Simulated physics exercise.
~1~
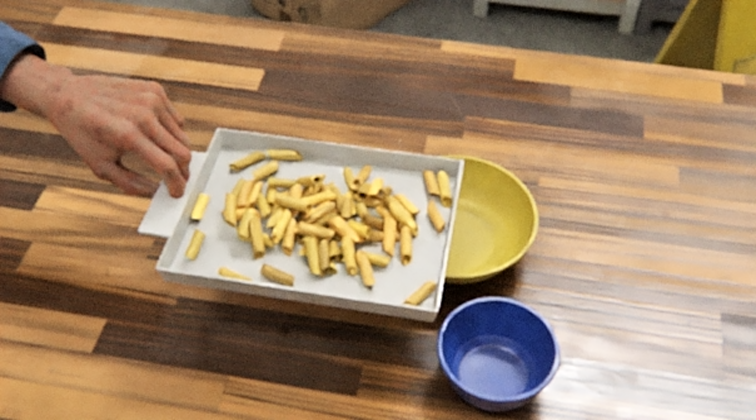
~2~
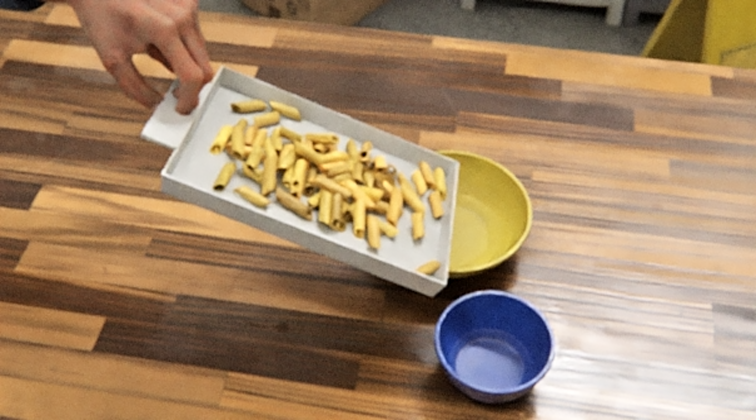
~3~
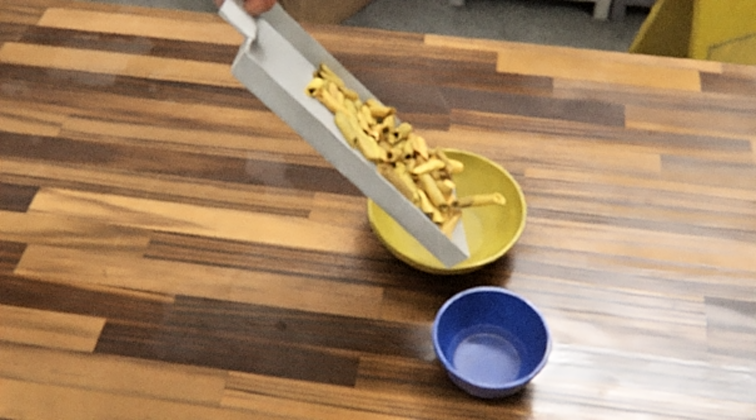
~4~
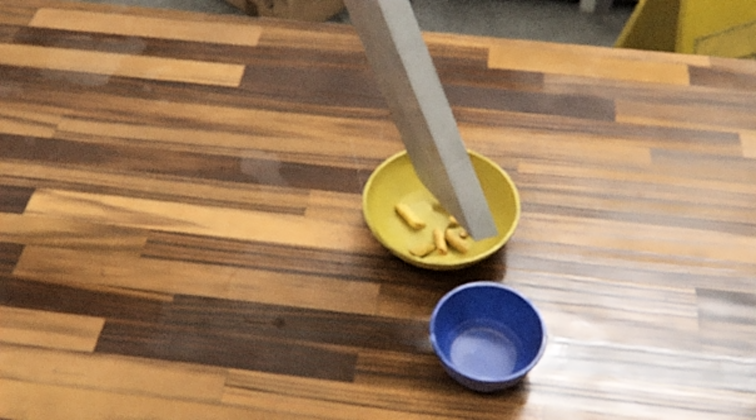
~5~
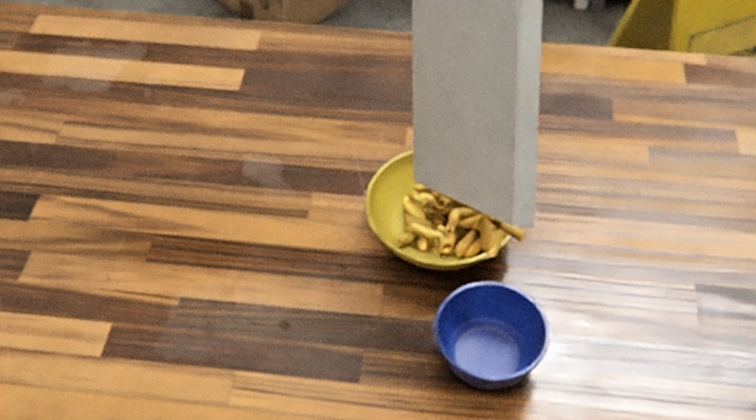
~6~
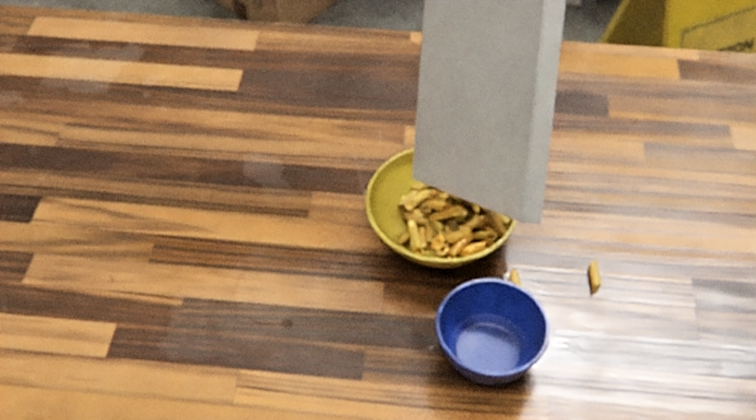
At first, a hand reaches toward the handle of a pale, shallow tray strewn with dry pasta tubes, above a wooden table holding a yellow bowl and a blue bowl. The hand tips the tray down toward the right, and the pasta slides together toward the low end. As the tray steepens over the yellow bowl, the first tubes drop into it. The tray then swings past upright, its underside facing the viewer, and the pasta piles up in the yellow bowl. Finally, nearly all of it rests there, a few stray pieces land outside, and the blue bowl stays empty.
